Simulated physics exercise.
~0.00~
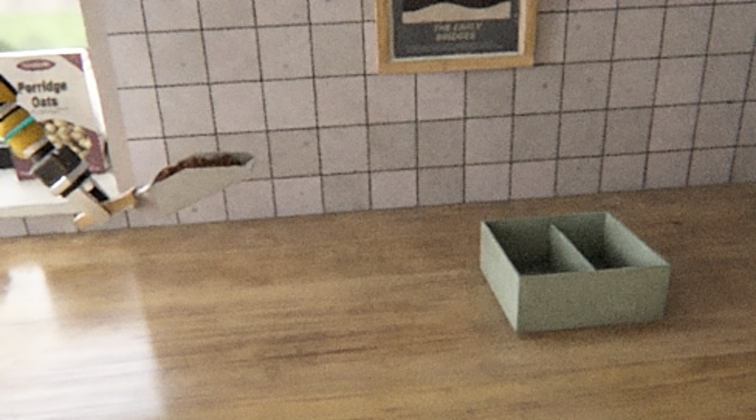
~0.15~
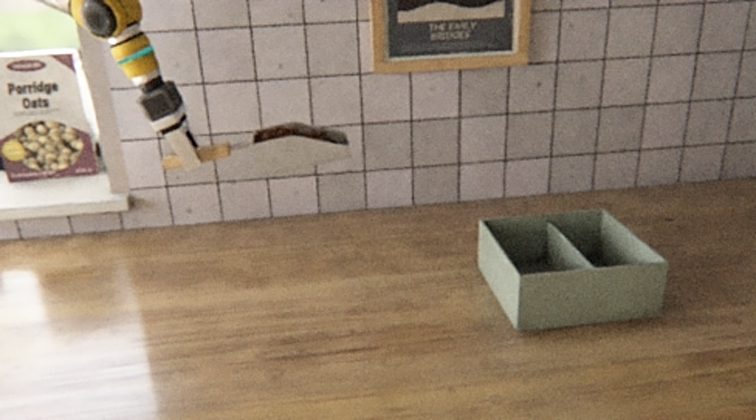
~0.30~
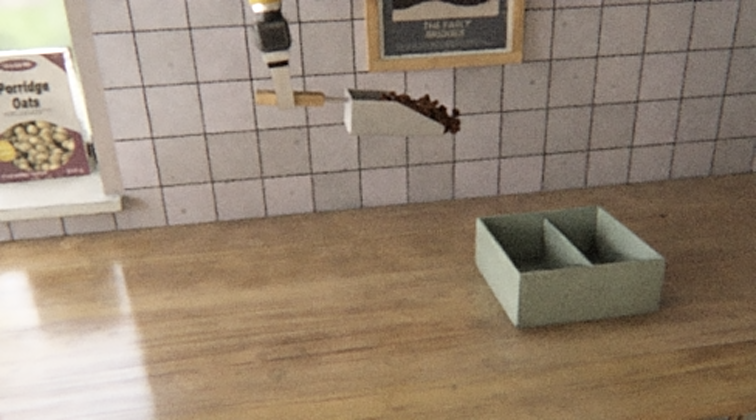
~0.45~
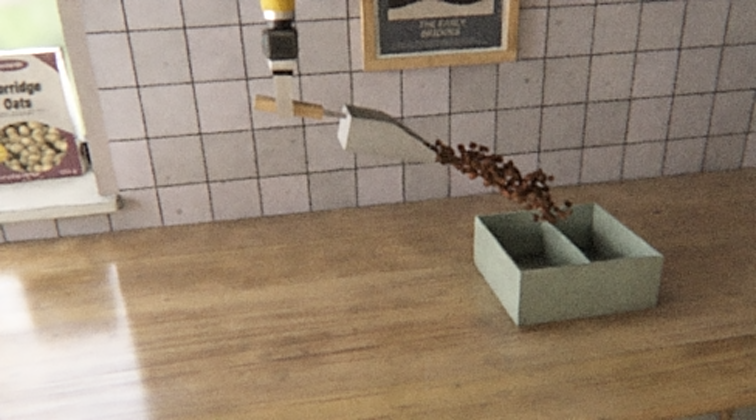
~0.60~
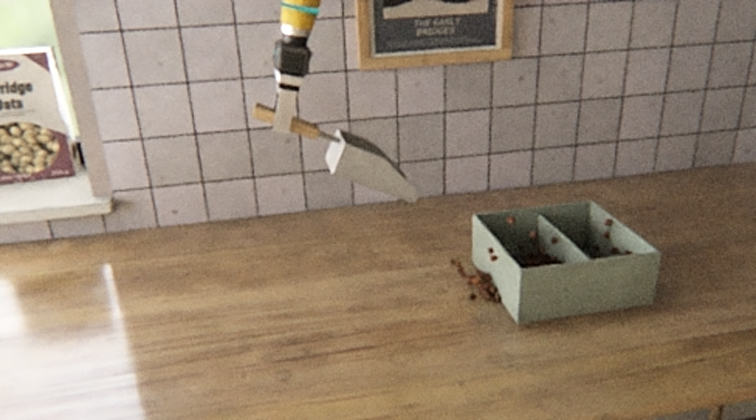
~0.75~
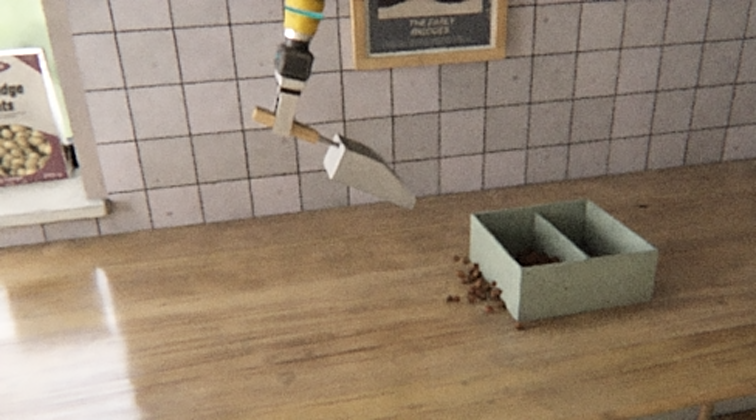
A robot arm tips brown pellets from a scoop into a divided green box, spilling some.
